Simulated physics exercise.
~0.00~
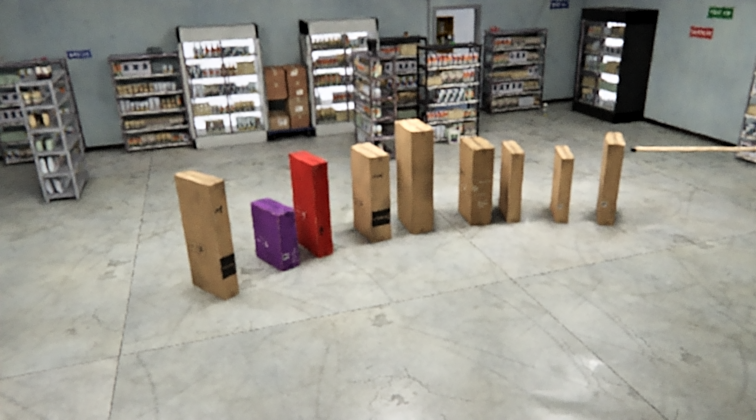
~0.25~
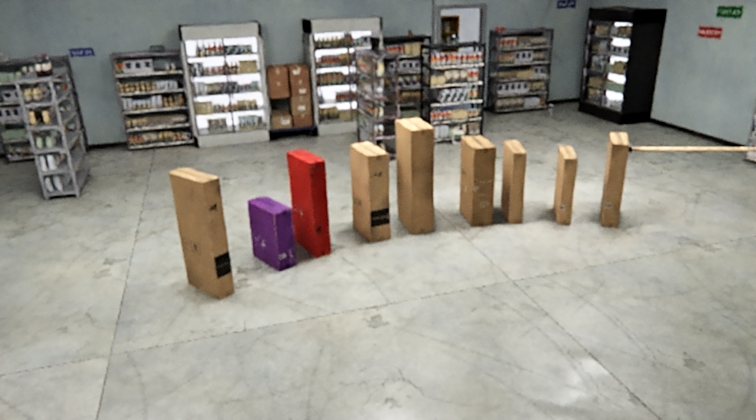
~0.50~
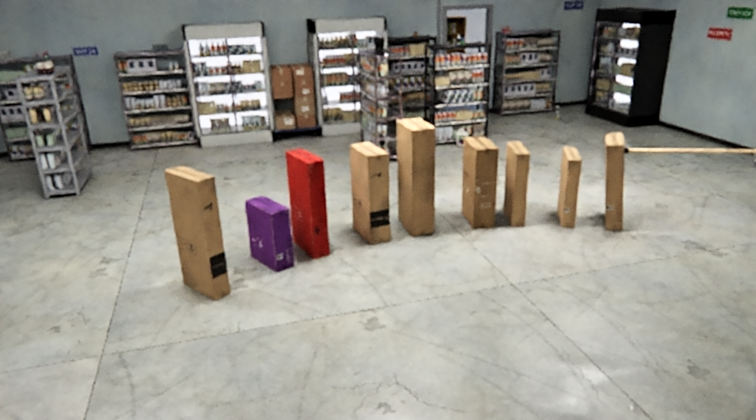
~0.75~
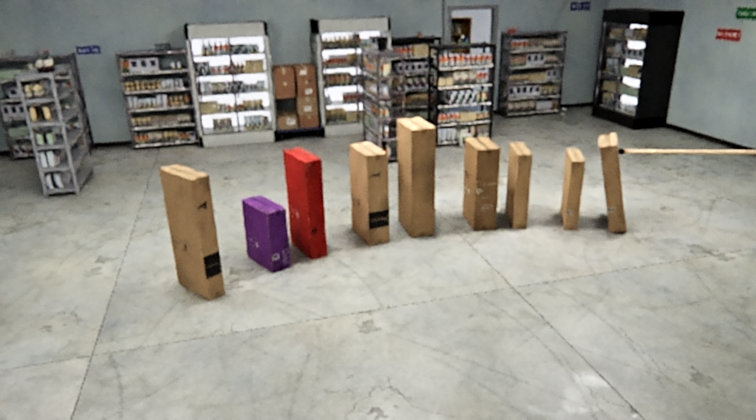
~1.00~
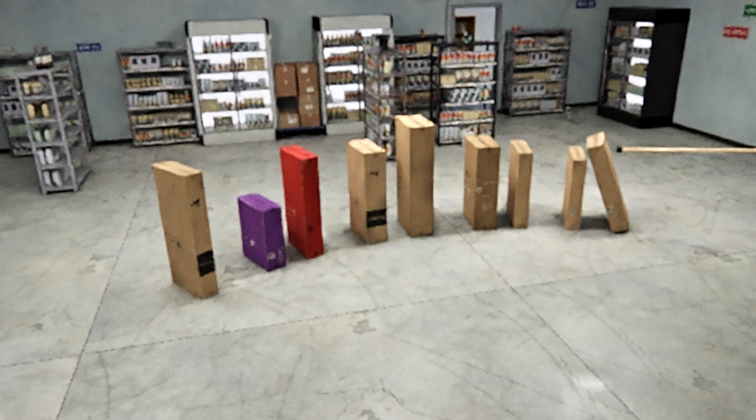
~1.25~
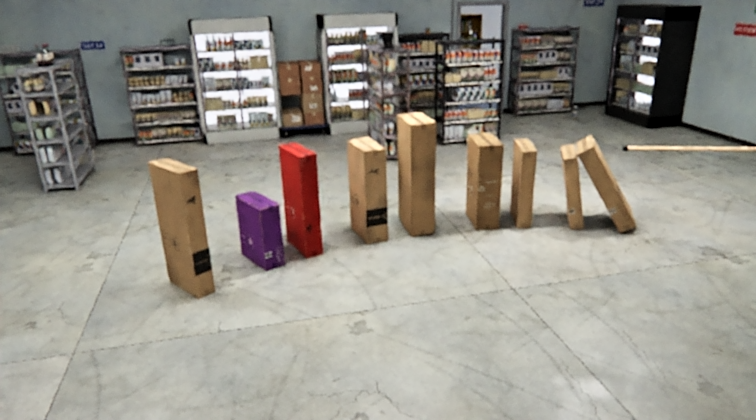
In a store-like room with grey walls and a pale concrete floor, seen from slightly above, stocked shelves and lit display cases line the back. Nine upright boxes stand in a curving row, mostly brown, with a purple and a red one left of centre. As the camera drifts slightly, a pole from the right pushes the rightmost box, which tilts left and leans against its neighbour, tipping it slightly.
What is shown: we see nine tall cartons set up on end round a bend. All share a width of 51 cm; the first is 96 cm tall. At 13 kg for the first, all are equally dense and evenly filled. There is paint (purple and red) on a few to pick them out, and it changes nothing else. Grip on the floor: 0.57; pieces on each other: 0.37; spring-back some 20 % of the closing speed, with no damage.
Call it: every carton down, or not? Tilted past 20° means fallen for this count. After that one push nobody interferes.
Every one down.
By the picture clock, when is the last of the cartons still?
4.5 s, give or take.
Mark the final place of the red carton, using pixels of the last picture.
Roughly at (249, 229).
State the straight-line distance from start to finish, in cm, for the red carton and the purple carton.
Red ends up 60 cm away; purple ends up 40 cm away.
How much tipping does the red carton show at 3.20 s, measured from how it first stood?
Some 40 degrees.
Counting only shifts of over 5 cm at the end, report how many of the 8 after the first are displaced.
The shifted count is 8.
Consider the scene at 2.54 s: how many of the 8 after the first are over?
At that moment 3.
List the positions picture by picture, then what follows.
In the first picture (each place is the centre of the face we see best; the camera moves round a little), pole end (634, 150) 9 cm from the first carton; purple carton (266, 237); red carton (304, 206); the others all in place.
The second picture shows pole end (630, 150) pushing; purple carton (263, 236).
The third picture shows pole end (627, 151) pushing; purple carton (260, 236); the others all in place.
The fourth picture shows pole end (622, 152) pushing; purple carton (257, 236); the others all in place.
The fifth picture shows pole end (620, 150) stopped; purple carton (252, 234); the others all in place.
The sixth picture shows pole end (626, 149) stopped; purple carton (250, 233); red carton (292, 202); steepest lean 10°, the carton at (574, 195); one has shifted.
By 1.62 s, 1 of the 8 other cartons over.
By 2.54 s, 3 of the 8 other cartons over.
By 3.20 s, 7 of the 8 other cartons over; red carton tilted 40°; purple carton tilted 28°.
By 4.02 s, 8 of the 8 other cartons over; purple carton lying flat; red carton tilted 62°.
When it is over (4.7 s), 8 of the 8 other cartons over; purple carton lying flat; red carton tilted 62°. Not one is left standing. In pixels of the last frame, middles, purple carton near (223, 260), red carton near (249, 229).
